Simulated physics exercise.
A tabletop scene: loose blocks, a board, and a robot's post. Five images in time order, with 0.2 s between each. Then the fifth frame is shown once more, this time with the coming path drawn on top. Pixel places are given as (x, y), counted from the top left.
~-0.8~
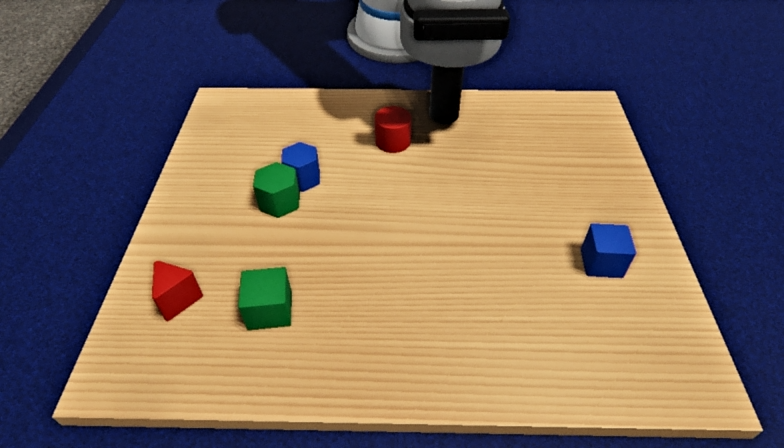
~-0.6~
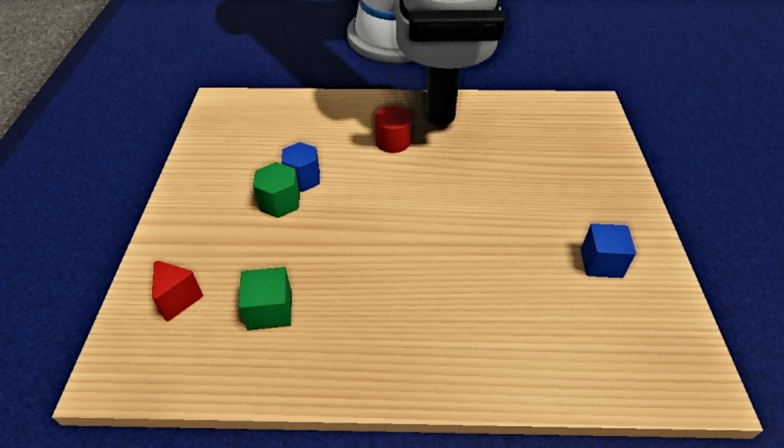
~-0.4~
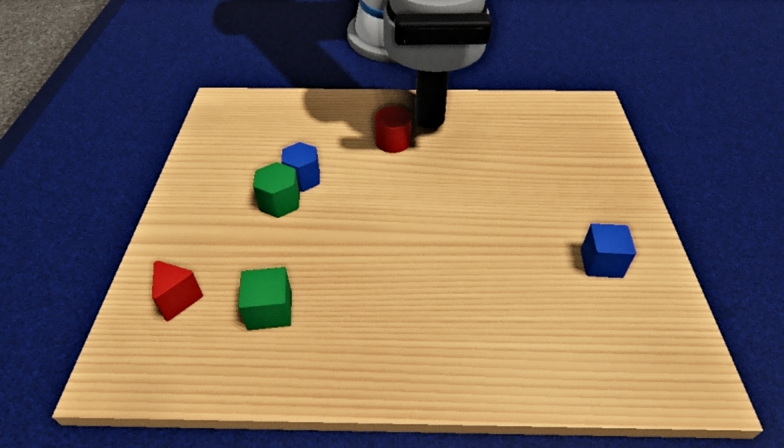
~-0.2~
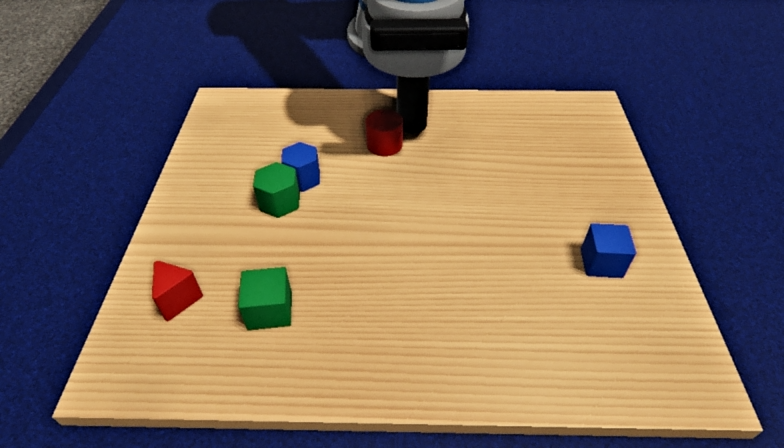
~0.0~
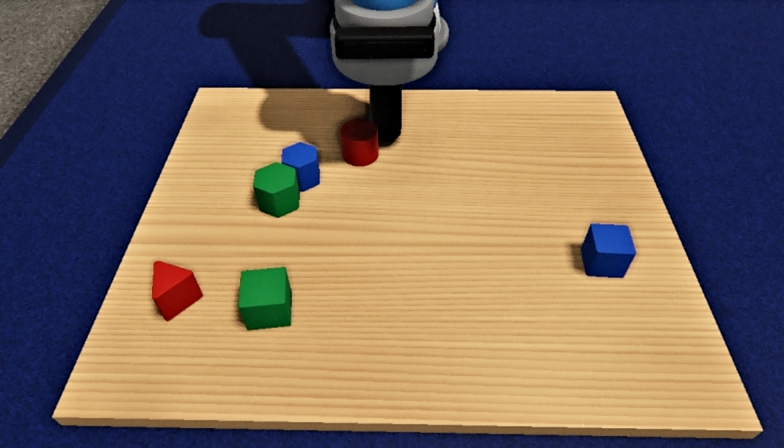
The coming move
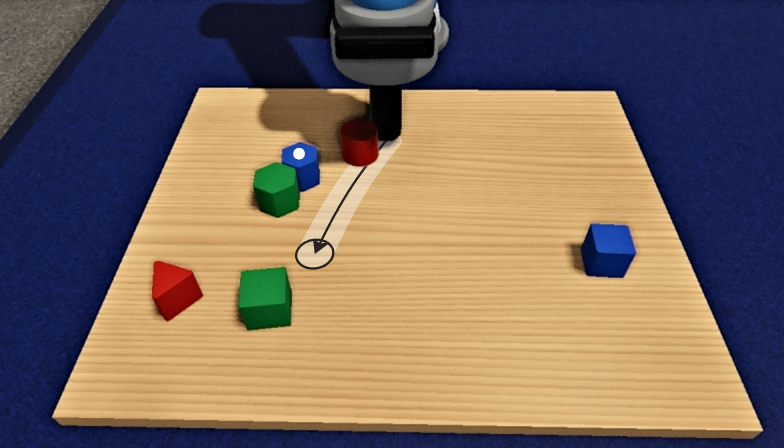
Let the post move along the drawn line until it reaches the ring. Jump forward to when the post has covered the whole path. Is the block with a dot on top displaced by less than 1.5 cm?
In short: No.
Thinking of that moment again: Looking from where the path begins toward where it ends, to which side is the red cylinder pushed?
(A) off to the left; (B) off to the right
Option B.
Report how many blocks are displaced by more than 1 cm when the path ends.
My count: 2.
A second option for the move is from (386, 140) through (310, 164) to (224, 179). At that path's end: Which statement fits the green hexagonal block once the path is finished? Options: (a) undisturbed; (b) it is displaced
I'll go with b - it is displaced.
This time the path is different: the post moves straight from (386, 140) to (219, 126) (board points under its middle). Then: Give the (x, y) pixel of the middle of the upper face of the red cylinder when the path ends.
If I read the scene right, the answer is (341, 134).
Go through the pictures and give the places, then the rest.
In the first frame, post's lower end at (444, 116); green four-sided block at (262, 286); green hexagonal block at (274, 177); blue hexagonal block at (299, 154); red cylinder at (393, 117).
In the second frame, post at (441, 117); blocks still.
In the third frame, post at (430, 120); blocks still.
In the fourth frame, post at (412, 125); red cylinder at (384, 120).
In the fifth frame, post at (386, 132); green four-sided block at (262, 286); green hexagonal block at (274, 177); blue hexagonal block at (299, 154); red cylinder at (359, 129).
Drawn move, from (386, 140) by way of (349, 190) to (315, 254); the dot is on the blue hexagonal block.
What follows on the original path. One third of the way, post at (361, 164); green hexagonal block at (271, 178); blue hexagonal block at (286, 153), turned 15° anticlockwise; red cylinder at (323, 148).
Two thirds of the way, post at (337, 202); green hexagonal block at (271, 178); blue hexagonal block at (276, 151), turned 15° anticlockwise; red cylinder at (315, 154).
At the end, post at (313, 246); green four-sided block still; green hexagonal block at (271, 178); blue hexagonal block at (276, 151), turned 15° anticlockwise; red cylinder at (315, 154).
